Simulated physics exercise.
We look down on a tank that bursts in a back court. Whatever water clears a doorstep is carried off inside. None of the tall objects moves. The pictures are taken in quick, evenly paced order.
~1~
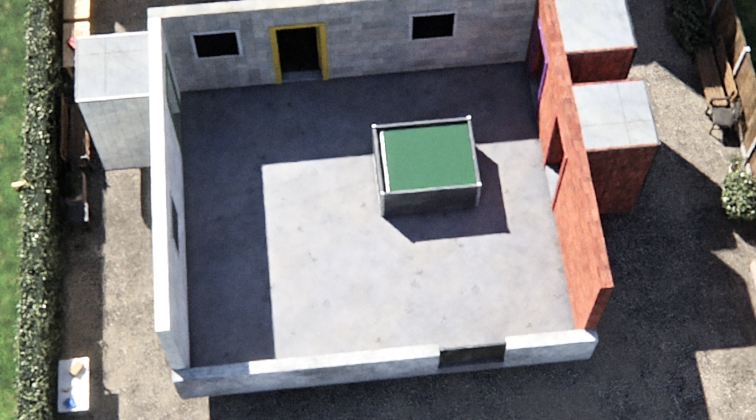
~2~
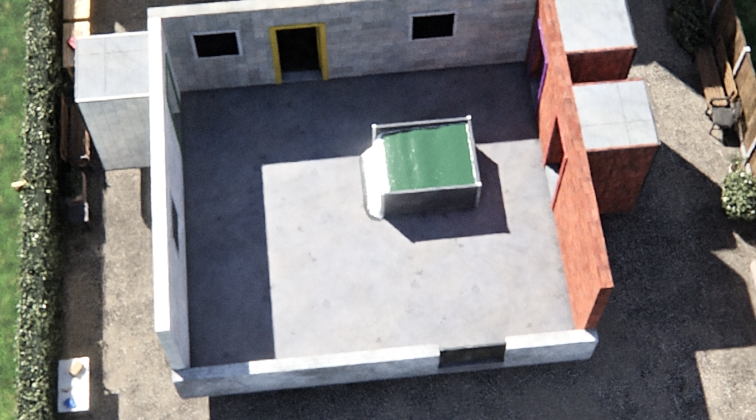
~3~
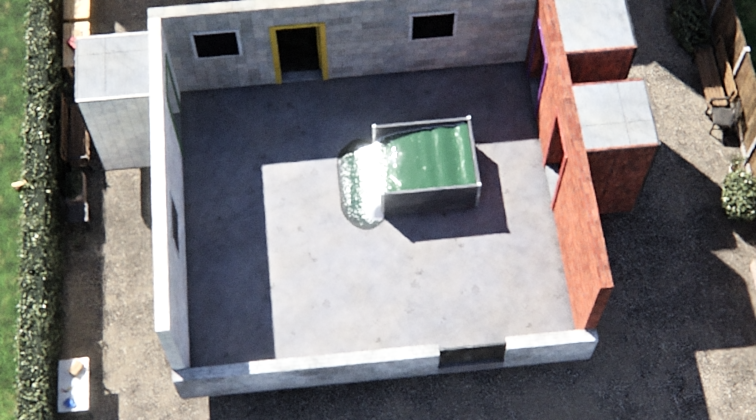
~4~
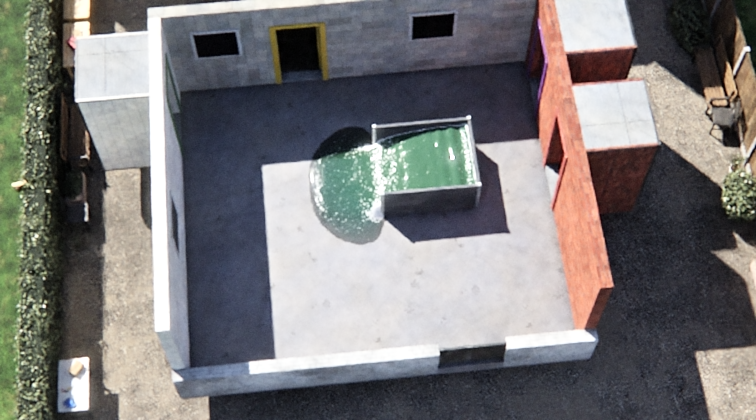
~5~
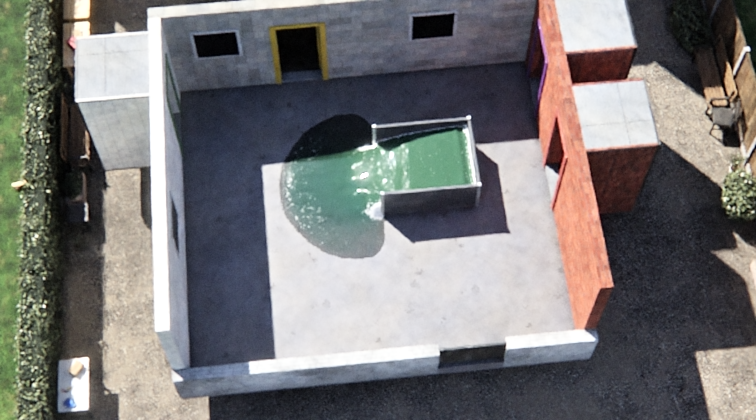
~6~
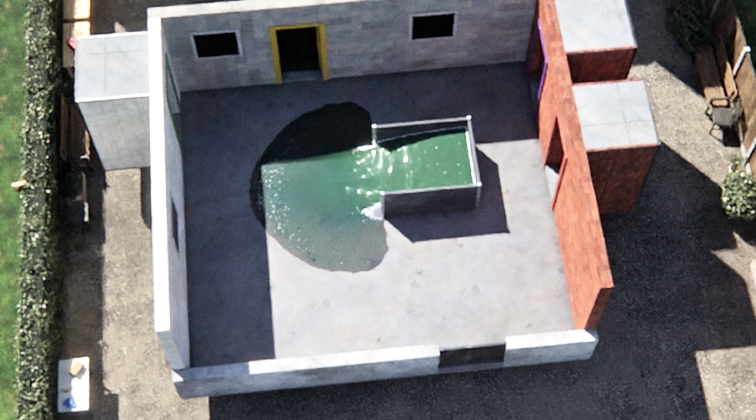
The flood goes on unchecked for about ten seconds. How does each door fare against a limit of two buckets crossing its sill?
The yellow door goes beyond what's allowed there; the red door stays inside what's allowed there; the purple door stays inside what's allowed there; the green door goes beyond what's allowed there.
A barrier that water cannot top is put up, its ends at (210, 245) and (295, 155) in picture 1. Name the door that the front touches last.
My answer is the door marked purple.
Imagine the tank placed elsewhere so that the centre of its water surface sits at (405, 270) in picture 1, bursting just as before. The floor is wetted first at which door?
The one in green is first.
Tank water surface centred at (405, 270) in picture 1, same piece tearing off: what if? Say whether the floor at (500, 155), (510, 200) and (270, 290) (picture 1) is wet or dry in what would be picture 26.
Check in sequence: Still parched, still parched, soaked through.
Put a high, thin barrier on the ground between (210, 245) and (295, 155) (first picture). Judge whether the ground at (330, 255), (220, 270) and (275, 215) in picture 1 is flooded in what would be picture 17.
Results in order: Swamped / swamped / swamped.
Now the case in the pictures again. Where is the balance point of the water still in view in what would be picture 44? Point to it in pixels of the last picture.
That puts it at around (290, 226).
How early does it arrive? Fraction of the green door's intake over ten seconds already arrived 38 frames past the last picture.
Share at that point: Close to 100 in a hundred.
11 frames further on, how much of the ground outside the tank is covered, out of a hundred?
It comes to 45 per cent.
A moment on, water covers 40 % of the floor; the yellow door wet at the sill, nothing in, the red door not reached, the purple door not reached, the green door wet at the sill, nothing in.
Next, water covers 45 % of the floor; the yellow door under two buckets in, the red door not reached, the purple door not reached, the green door over two buckets in.
Then, water covers 45 % of the floor; the yellow door under two buckets in, the red door not reached, the purple door not reached, the green door far over two buckets in.
Later, water covers 70 % of the floor; the yellow door over two buckets in, the red door not reached, the purple door not reached, the green door far over two buckets in.
In the end, water covers 95 % of the floor; the yellow door over two buckets in, the red door wet at the sill, nothing in, the purple door wet at the sill, nothing in, the green door far over two buckets in.
